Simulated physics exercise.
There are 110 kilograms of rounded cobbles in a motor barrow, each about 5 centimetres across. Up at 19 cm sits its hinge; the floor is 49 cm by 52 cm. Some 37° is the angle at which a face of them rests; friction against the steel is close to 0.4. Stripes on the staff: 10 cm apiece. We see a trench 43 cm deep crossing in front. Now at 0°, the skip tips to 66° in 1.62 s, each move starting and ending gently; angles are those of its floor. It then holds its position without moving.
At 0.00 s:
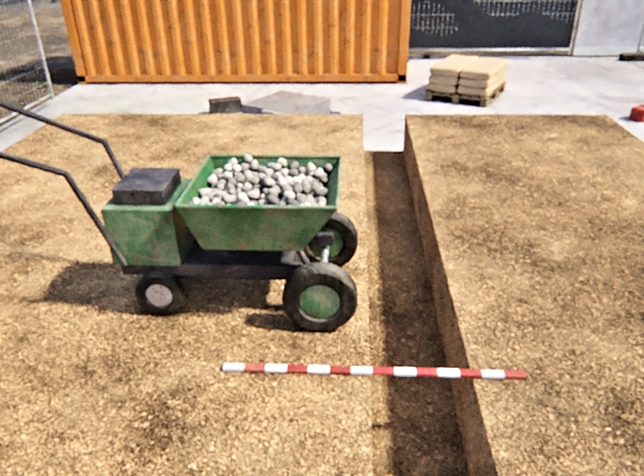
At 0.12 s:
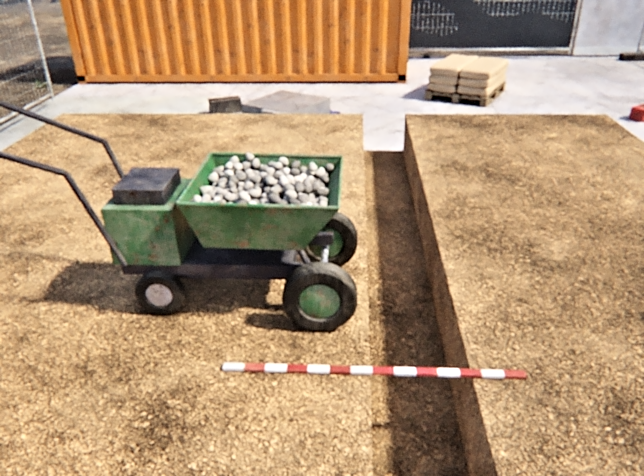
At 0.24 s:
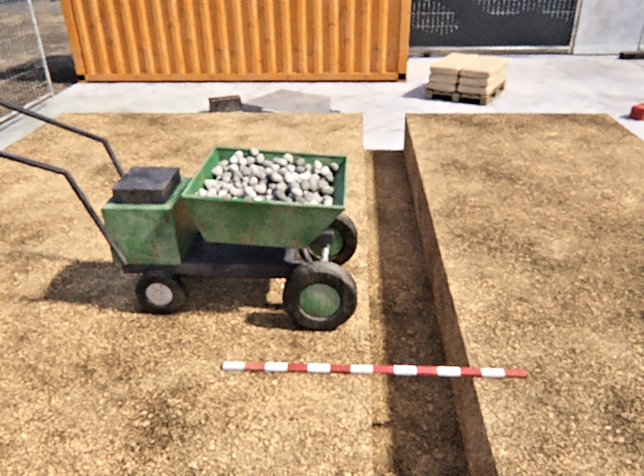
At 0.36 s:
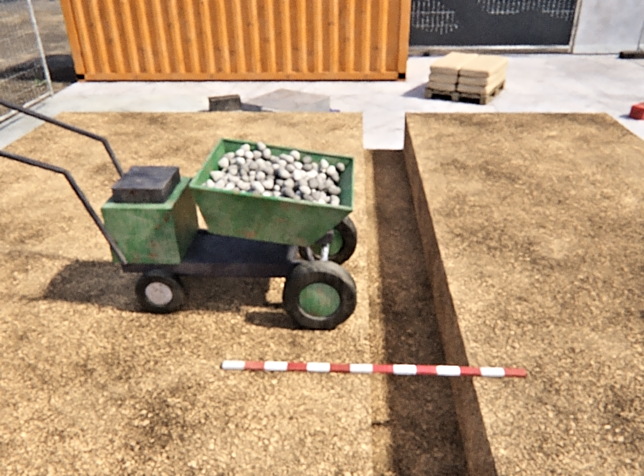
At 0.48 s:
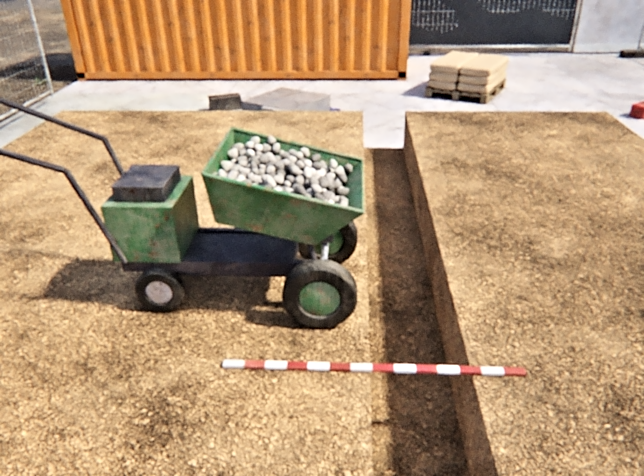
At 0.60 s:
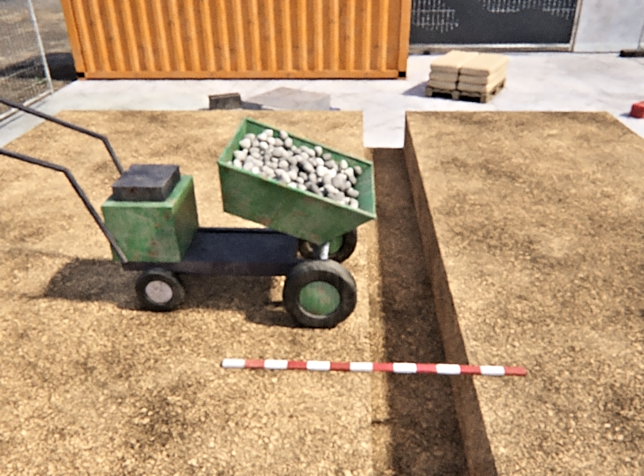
Green skip of grey stones on a small wheeled dumper tilting gradually towards the right beside a trench in gravelly ground.
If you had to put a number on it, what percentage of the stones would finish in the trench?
I'd put it at about 65 percent.
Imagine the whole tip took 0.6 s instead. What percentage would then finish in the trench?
40 %.
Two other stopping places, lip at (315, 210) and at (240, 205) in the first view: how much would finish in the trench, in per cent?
I'd say some 85 per cent and some 65 per cent.
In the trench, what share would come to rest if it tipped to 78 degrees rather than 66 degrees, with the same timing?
It would be close to 60 percent.
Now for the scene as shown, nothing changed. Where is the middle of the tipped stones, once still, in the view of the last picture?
I'd point somewhere around (432, 342).
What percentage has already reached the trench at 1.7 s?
Close to 20 per cent at that time.
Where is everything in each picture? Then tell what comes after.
In the first picture, lip at (337, 208), floor tilted 0°, highest stones at (270, 173).
In the second picture, lip at (339, 208), floor tilted 1°, highest stones at (272, 172); the stones move at 0.1 m/s on average.
In the third picture, lip at (345, 208), floor tilted 4°, highest stones at (258, 165); the stones move at 0.3 m/s on average.
In the fourth picture, lip at (353, 210), floor tilted 8°, highest stones at (254, 160); the stones move at 0.4 m/s on average.
In the fifth picture, lip at (363, 213), floor tilted 14°, highest stones at (251, 149); the stones move at 0.5 m/s on average.
In the sixth picture, lip at (375, 217), floor tilted 20°, highest stones at (257, 142); the stones move at 0.5 m/s on average.
After 1.2 s the floor is at 56°; 99 % in the skip, 1 % in the trench; the foremost stones are at (423, 235).
After 1.7 s the floor is at 66°; 69 % in the skip, 20 % in the trench, 10 % past the trench; the foremost stones are at (500, 292).
After 2.1 s the floor is at 66°; 43 % in the skip, 32 % in the trench, 25 % past the trench; the foremost stones are at (558, 292).
After 4.0 s the floor is at 66°; 9 % in the skip, 65 % in the trench, 26 % past the trench; the foremost stones are at (600, 291).
